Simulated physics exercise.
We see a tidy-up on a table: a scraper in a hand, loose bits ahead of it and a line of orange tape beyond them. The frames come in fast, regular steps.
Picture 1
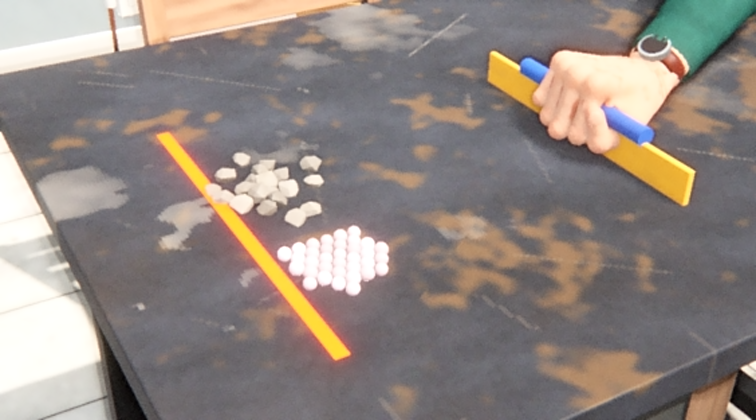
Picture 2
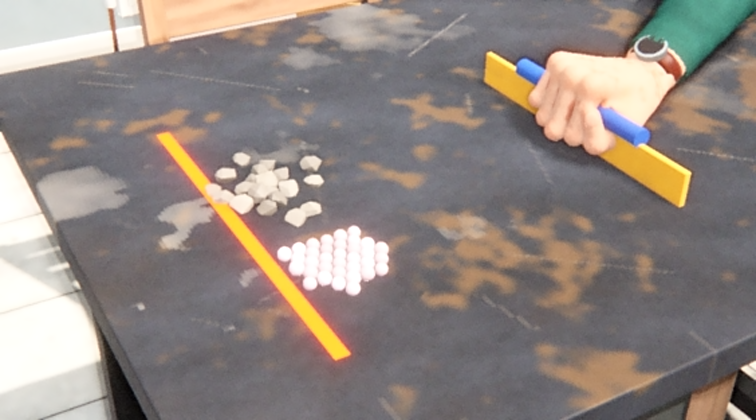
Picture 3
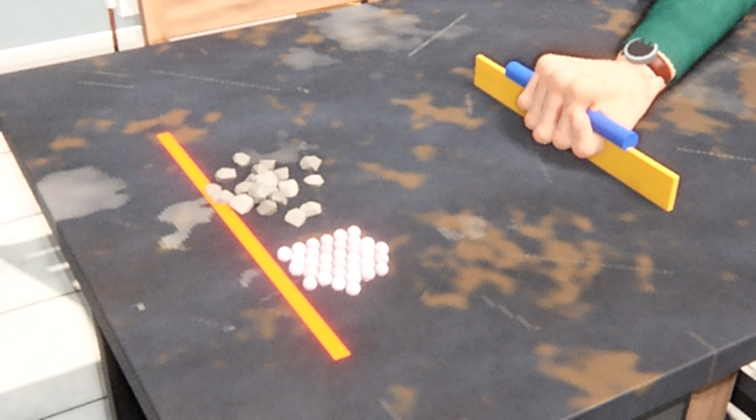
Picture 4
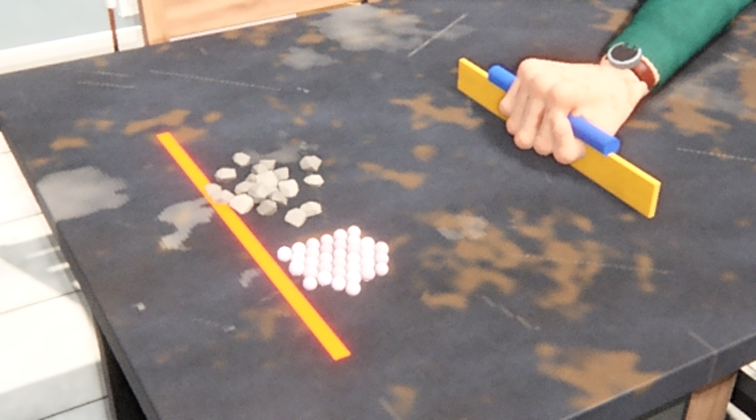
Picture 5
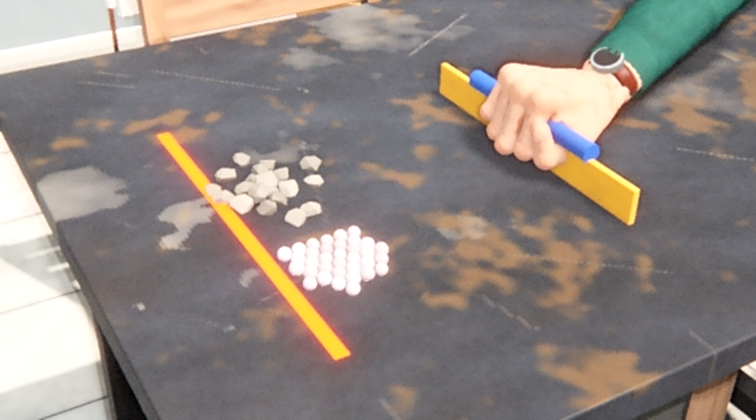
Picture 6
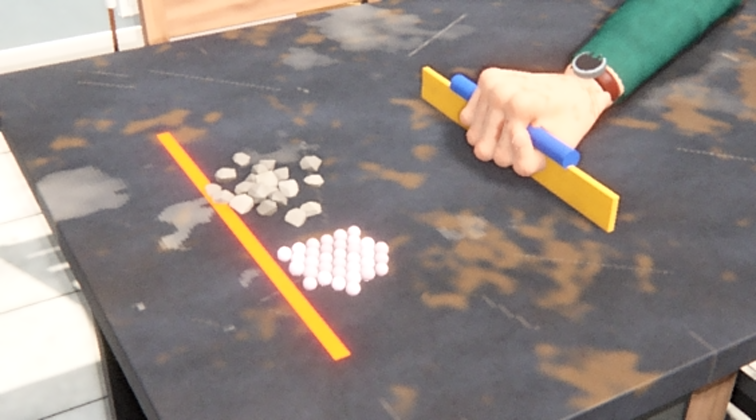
A hand slides a yellow scraper slightly left across the table toward pearls and gravel.
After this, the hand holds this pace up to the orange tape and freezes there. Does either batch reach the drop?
In the end the front batch loses pieces over the edge, and the back batch stays on top.
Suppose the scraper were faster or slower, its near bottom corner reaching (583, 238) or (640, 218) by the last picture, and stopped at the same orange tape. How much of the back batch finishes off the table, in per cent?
In turn 0 and 0 in a hundred.
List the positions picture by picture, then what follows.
Scraper at (673, 177), at rest; orange tape at (170, 143), well back from the edge; edge at (85, 279); front batch at (339, 264), some sugar pearls; back batch at (266, 181), a few bits of gravel, in the first picture.
Scraper at (669, 178); back batch at (266, 181), in the second picture.
Scraper at (657, 182); front batch at (339, 264), in the third picture.
Scraper at (638, 188); back batch at (266, 181), in the fourth picture.
Scraper at (618, 195); front batch at (339, 264), in the fifth picture.
Scraper at (598, 202); orange tape at (170, 143); edge at (85, 279); front batch at (339, 264); back batch at (266, 181), in the sixth picture.
Then, 0.37 s after the last picture, scraper still moving, near (375, 162); front batch all on the table, its front near (285, 254); back batch all on the table, its front near (213, 190).
Then, 0.77 s after the last picture, scraper stopped at the orange tape; front batch all on the table, its front near (182, 317); back batch all on the table, its front near (174, 239).
Then, 1.05 s after the last picture, scraper stopped at the orange tape; front batch a small part over the edge; back batch all on the table, its front near (147, 202).
At rest, scraper stopped at the orange tape; front batch all over the edge; back batch all on the table, its front near (147, 202).
